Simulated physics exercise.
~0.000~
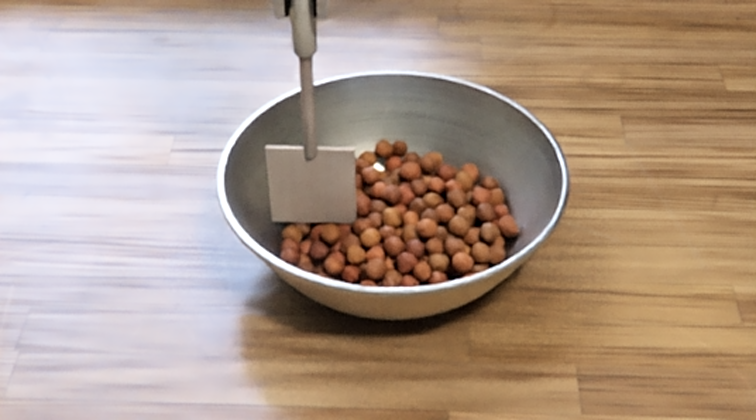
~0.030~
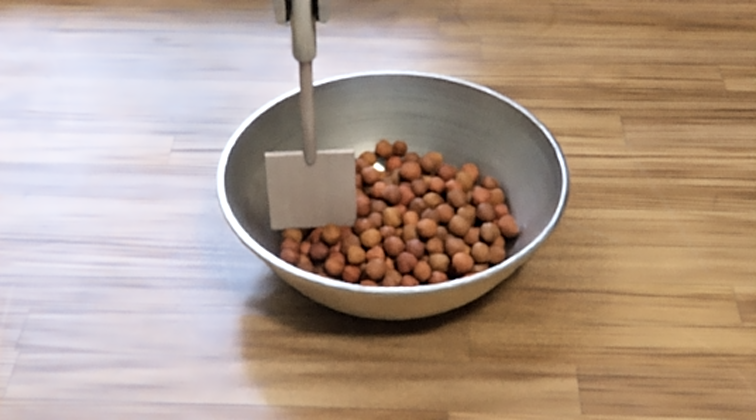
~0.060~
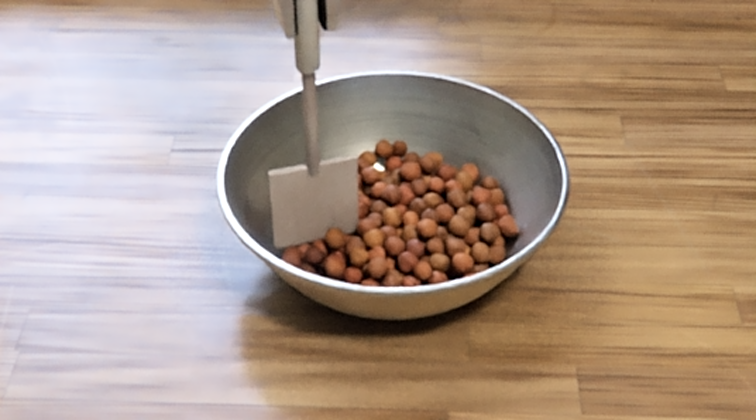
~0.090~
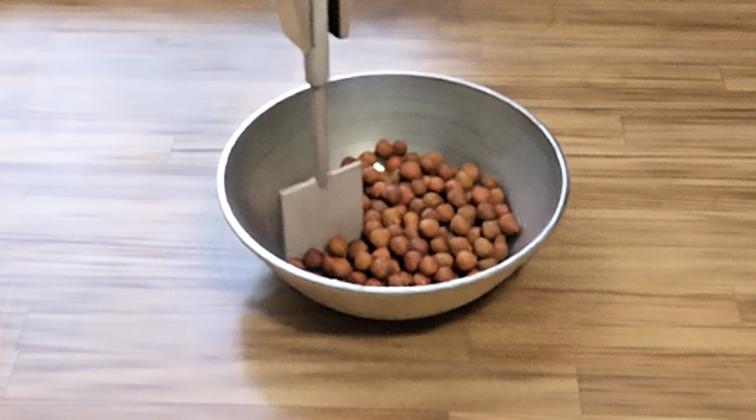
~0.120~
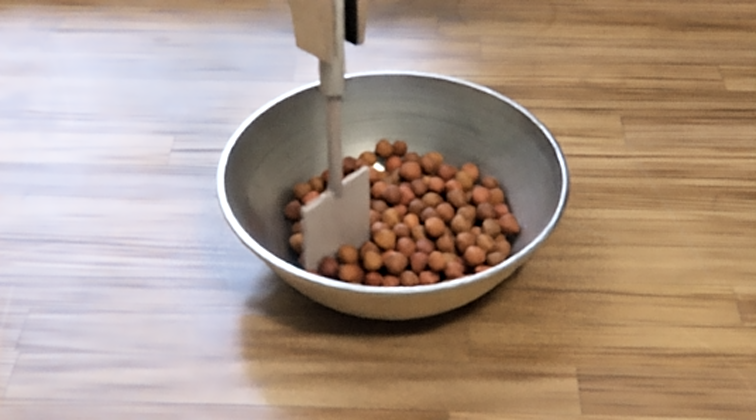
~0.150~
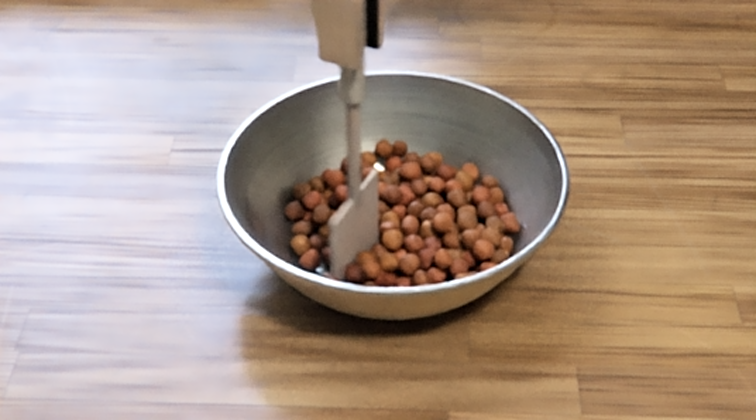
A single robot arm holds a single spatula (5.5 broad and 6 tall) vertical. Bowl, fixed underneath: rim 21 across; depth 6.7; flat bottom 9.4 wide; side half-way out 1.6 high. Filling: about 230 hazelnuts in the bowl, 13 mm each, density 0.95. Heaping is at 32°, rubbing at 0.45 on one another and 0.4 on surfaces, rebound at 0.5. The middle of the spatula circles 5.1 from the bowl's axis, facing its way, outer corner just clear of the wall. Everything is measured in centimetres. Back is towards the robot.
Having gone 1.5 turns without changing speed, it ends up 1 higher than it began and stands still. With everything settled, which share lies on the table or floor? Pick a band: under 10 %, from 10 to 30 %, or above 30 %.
Under 10 %.
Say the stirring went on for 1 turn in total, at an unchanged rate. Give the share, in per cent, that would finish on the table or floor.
It would be around 5 percent.
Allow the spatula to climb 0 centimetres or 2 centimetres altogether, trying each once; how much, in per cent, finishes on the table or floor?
Roughly 10 percent, then roughly 0 percent.
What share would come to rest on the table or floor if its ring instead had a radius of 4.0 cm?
Around 0 in a hundred, in that case.
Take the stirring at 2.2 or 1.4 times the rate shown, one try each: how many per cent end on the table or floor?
I'd expect near 35 per cent, then near 15 per cent.
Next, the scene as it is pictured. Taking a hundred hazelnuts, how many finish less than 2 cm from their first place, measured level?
Estimate: 15 per cent.
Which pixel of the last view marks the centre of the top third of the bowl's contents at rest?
I'd put it at about (440, 196).
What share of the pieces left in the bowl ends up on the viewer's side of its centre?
Close to 45 in a hundred.
By 0.52 s, 251° round, highest piece 8 above the table; 225 in the bowl, 2 on the table or floor, 4 in flight or on the tool.
By 0.89 s, 77° round, highest piece 7 above the table; 221 in the bowl, 9 on the table or floor, 1 in flight or on the tool.
By 1.27 s, 180° round, highest piece 5 above the table; 219 in the bowl, 12 on the table or floor.
By 1.97 s, 180° round, highest piece 5 above the table; 219 in the bowl, 12 on the table or floor.
Final count, 219 in the bowl, 12 on the table or floor. That is 5 % on the table or floor.
